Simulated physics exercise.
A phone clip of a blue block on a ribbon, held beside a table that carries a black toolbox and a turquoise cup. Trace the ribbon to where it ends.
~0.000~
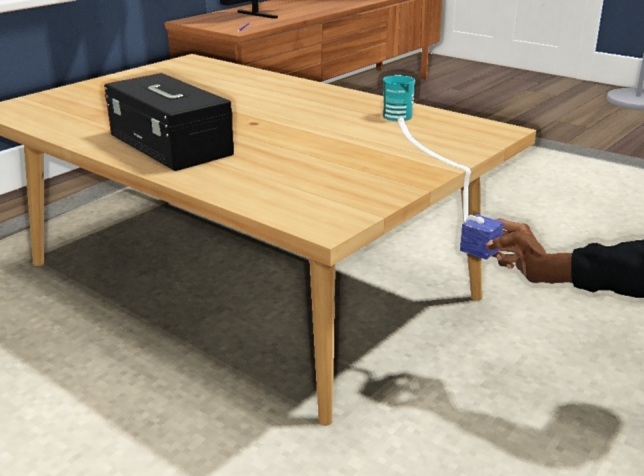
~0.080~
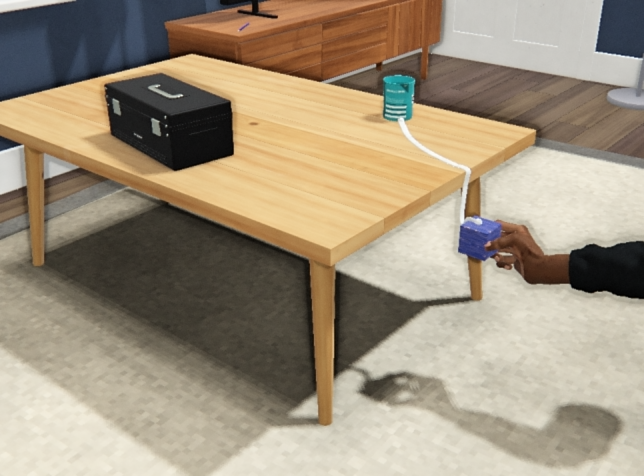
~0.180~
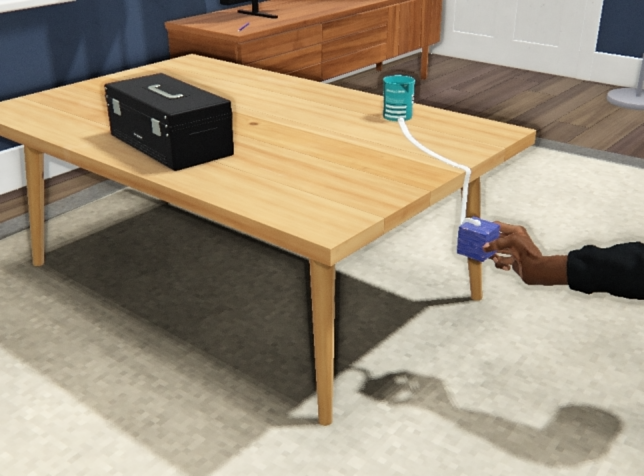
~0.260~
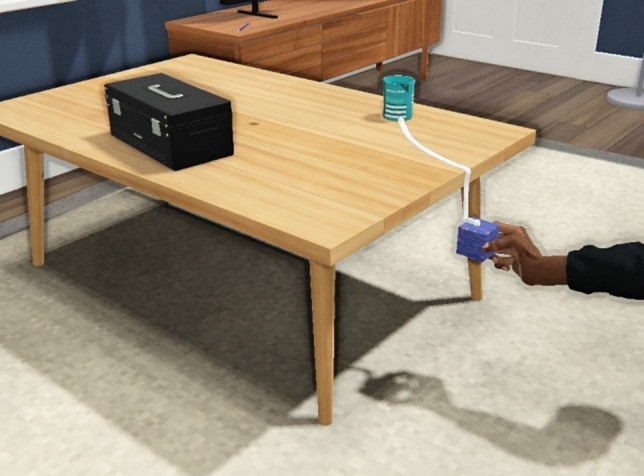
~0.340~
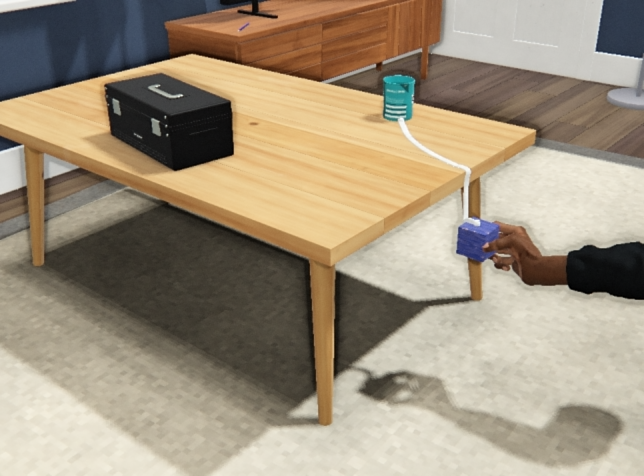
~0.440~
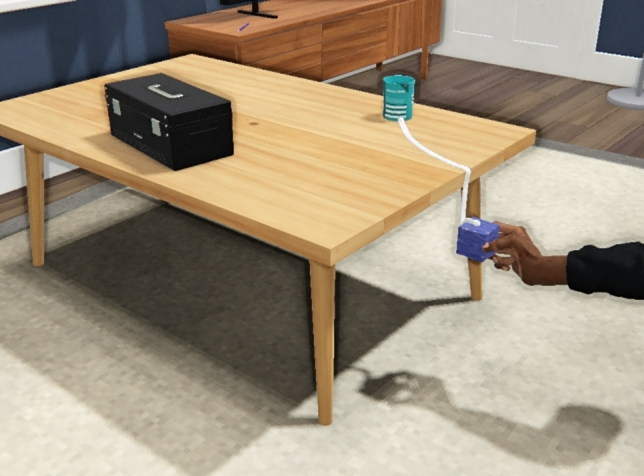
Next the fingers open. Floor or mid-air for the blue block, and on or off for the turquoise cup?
What you'd see is the blue block that goes all the way down, while the turquoise cup comes off too.
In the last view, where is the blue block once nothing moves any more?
Resting place: Roughly (482, 355).
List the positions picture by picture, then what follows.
In the first frame, blue block (482, 237); black toolbox (165, 91); turquoise cup (399, 80).
In the second frame, blue block (480, 238).
In the third frame, blue block (478, 239).
In the fourth frame, blue block (478, 240); ribbon through (412, 139) (440, 158).
In the fifth frame, blue block (478, 240); ribbon through (412, 139) (440, 158).
In the sixth frame, blue block (478, 240); black toolbox (165, 91); turquoise cup (399, 80); ribbon tied to the cup, with little slack.
By 0.86 s, block on the floor near (471, 355); toolbox still; cup tugged along near (502, 142).
By 1.20 s, block on the floor near (482, 355); toolbox still; cup down on the floor.
When it is over, block on the floor near (482, 355); toolbox still; cup down on the floor. The blue block reaches the floor and the turquoise cup gets pulled over the edge.
